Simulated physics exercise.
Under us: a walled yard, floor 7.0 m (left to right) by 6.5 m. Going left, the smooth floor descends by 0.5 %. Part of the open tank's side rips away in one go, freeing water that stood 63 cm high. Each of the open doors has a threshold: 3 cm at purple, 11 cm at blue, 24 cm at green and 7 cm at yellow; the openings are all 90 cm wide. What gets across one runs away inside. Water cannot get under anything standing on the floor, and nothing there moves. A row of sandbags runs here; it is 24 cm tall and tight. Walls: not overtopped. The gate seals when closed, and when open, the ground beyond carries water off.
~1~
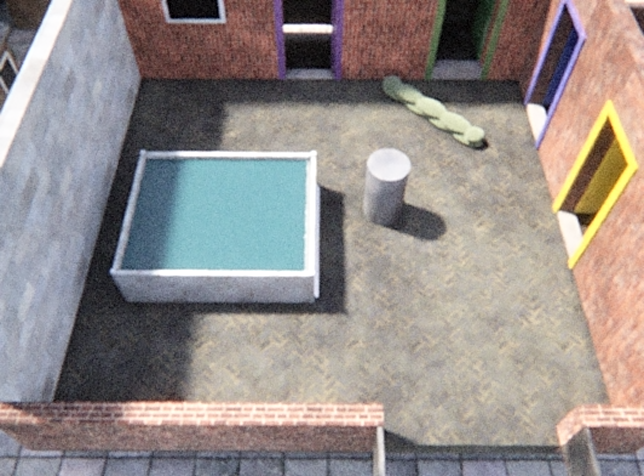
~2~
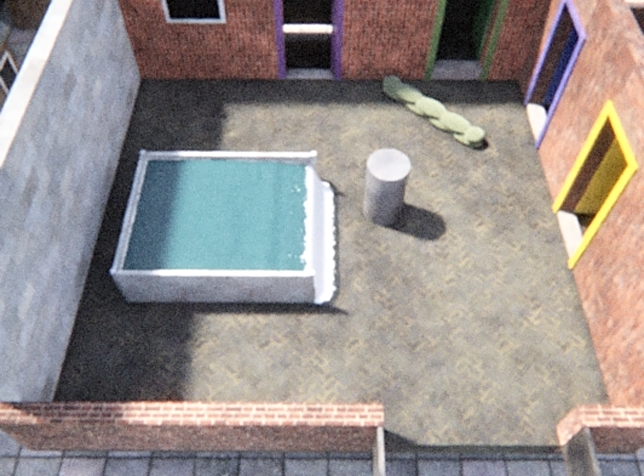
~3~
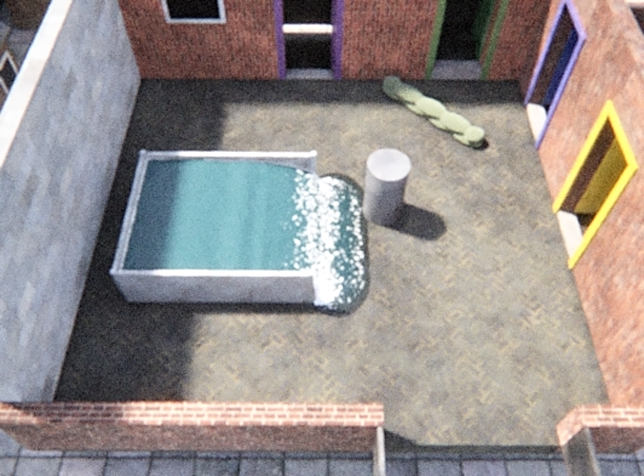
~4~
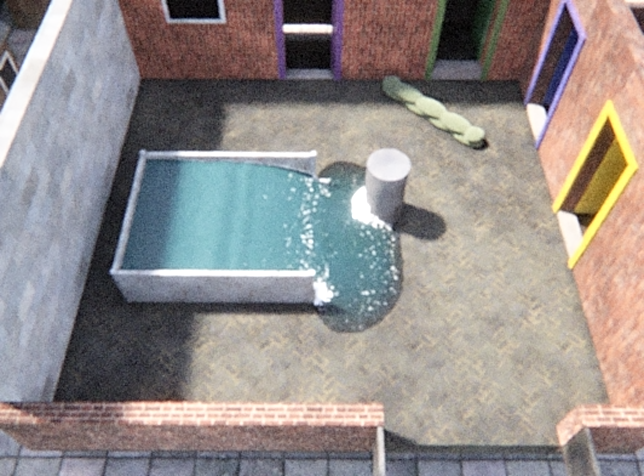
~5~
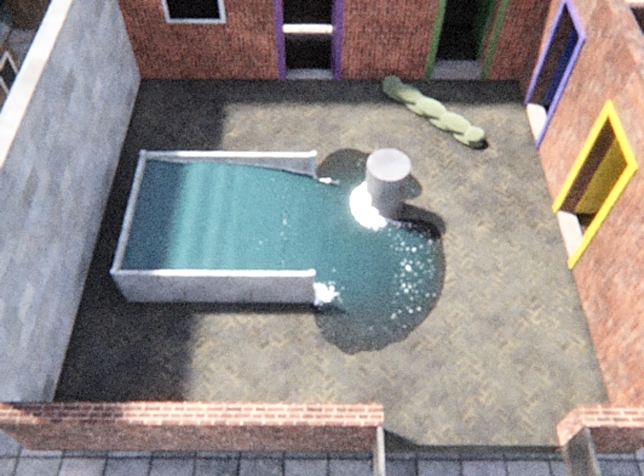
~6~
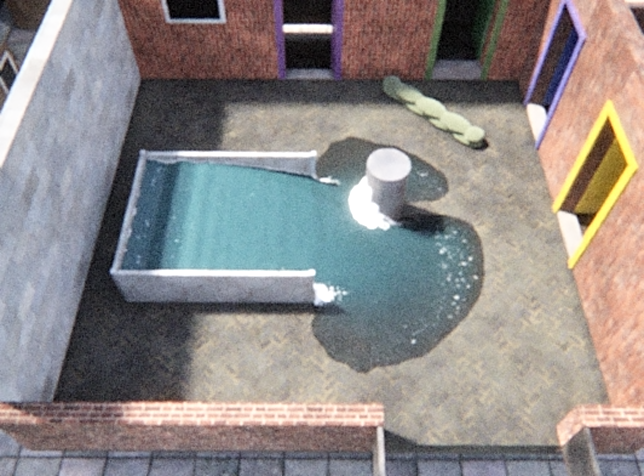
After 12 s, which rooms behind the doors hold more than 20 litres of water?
At the end, purple door: Tops it; blue door: Fails to top it; green door: Fails to top it; yellow door: Tops it.
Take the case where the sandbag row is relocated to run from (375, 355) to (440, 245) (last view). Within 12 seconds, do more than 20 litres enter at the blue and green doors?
So the blue door comes out too high while the green door comes out low enough.
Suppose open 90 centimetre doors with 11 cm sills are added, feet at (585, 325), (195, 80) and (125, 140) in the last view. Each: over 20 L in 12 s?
Result in order - more than that, not enough, not enough.
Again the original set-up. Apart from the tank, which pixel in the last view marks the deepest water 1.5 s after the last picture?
That would be near pixel (606, 425).
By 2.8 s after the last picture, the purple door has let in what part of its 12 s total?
I'd put it at about 15 per cent by that point.
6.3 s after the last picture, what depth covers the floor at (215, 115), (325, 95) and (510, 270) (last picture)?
The depths come out at 2, 5 and 8 centimetres, in the order listed.
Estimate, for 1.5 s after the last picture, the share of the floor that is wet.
Covered: Roughly 45 %.
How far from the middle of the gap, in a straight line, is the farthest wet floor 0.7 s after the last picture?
That comes to near 4.0 m out.
Then, 0.7 s after the last picture water covers 35 % of the floor and is deepest (41 cm) near (362, 215); purple door not reached, blue door not reached, green door not reached, yellow door 11 cm at the sill, 12 L in.
Then, 1.5 s after the last picture water covers 45 % of the floor and is deepest (48 cm) near (606, 425); purple door not reached, blue door 2 cm at the sill, 0 L in, green door not reached, yellow door 19 cm at the sill, 72 L in.
Then, 2.8 s after the last picture water covers 55 % of the floor and is deepest (26 cm) near (591, 425); purple door 9 cm at the sill, 10 L in, blue door 6 cm at the sill, 0 L in, green door 2 cm at the sill, 0 L in, yellow door 19 cm at the sill, 165 L in.
Then, 6.3 s after the last picture water covers 75 % of the floor and is deepest (13 cm) near (416, 97); purple door 5 cm at the sill, 52 L in, blue door 5 cm at the sill, 0 L in, green door 11 cm at the sill, 0 L in, yellow door 8 cm at the sill, 236 L in.
Then, 11.3 s after the last picture water covers 95 % of the floor and is deepest (8 cm) near (133, 110); purple door 5 cm at the sill, 82 L in, blue door 6 cm at the sill, 0 L in, green door 8 cm at the sill, 0 L in, yellow door 5 cm at the sill, 237 L in.
